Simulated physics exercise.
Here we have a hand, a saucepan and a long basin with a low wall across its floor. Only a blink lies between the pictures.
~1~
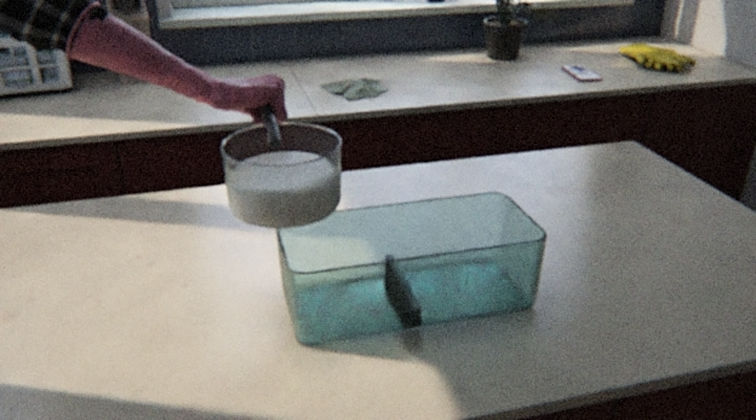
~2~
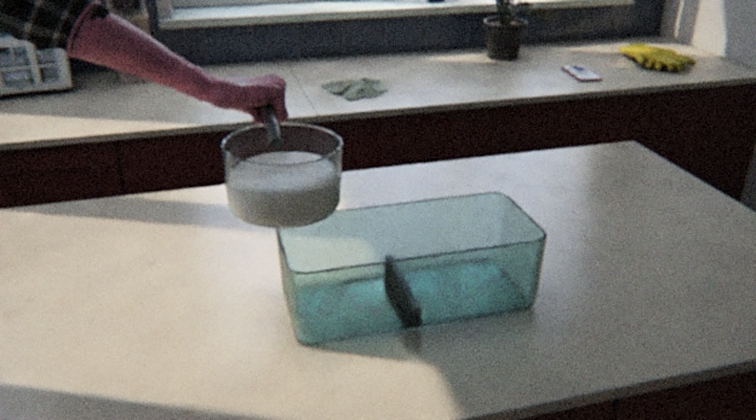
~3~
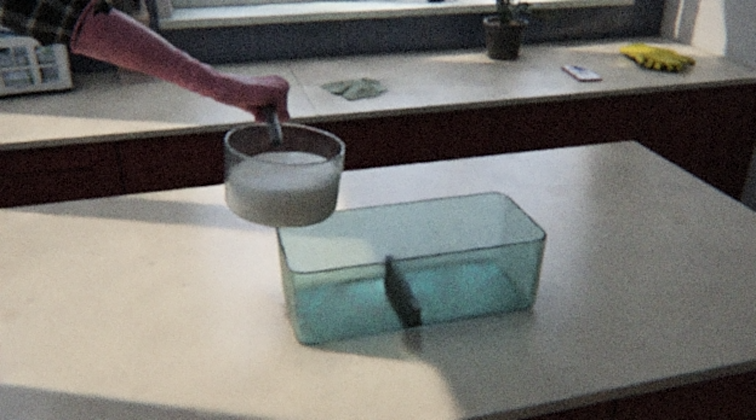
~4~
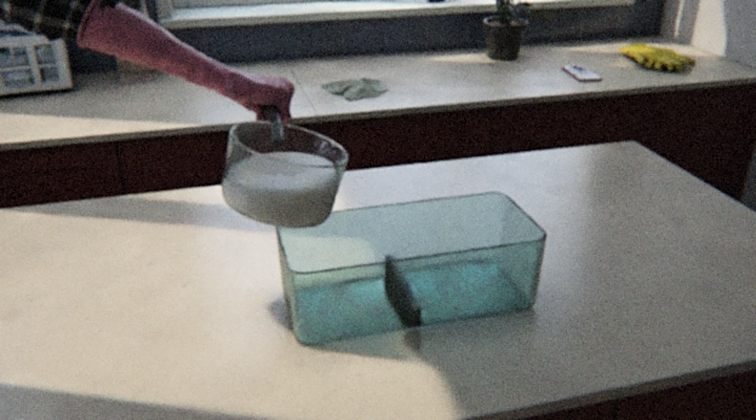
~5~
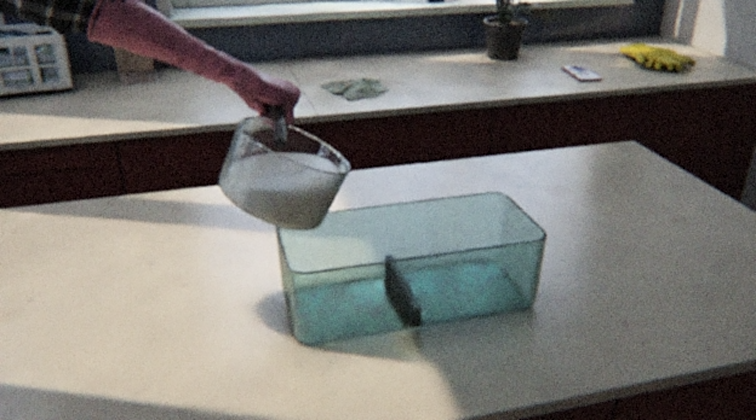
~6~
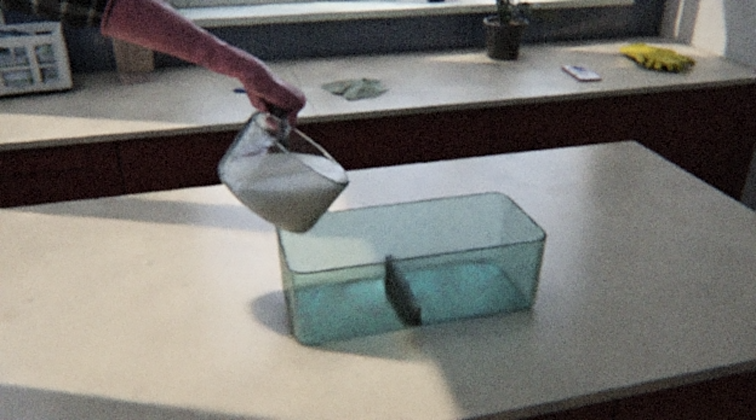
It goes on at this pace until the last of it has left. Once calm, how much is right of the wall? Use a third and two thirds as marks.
It comes to under a third.
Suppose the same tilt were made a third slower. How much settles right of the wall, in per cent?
Close to 10 per cent.
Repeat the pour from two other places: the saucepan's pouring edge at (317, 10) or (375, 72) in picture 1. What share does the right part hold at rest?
Near 20 % and 80 %.
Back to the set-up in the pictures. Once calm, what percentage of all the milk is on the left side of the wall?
It comes to 90 per cent or so.
A moment on, the saucepan is tipped on its side and 43 per cent is still to pour, 32 is left of the wall and 0 right of it.
Next, the saucepan is tipped on its side and 14 per cent is still to pour, 76 is left of the wall and 3 right of it.
Then the saucepan is tipped on its side and 3 per cent is still to pour, 87 is left of the wall and 7 right of it.
Later the saucepan is tipped on its side and 1 per cent is still to pour, 90 is left of the wall and 9 right of it.
In the end 90 per cent lies left of the wall, 9 right of it and 1 outside.
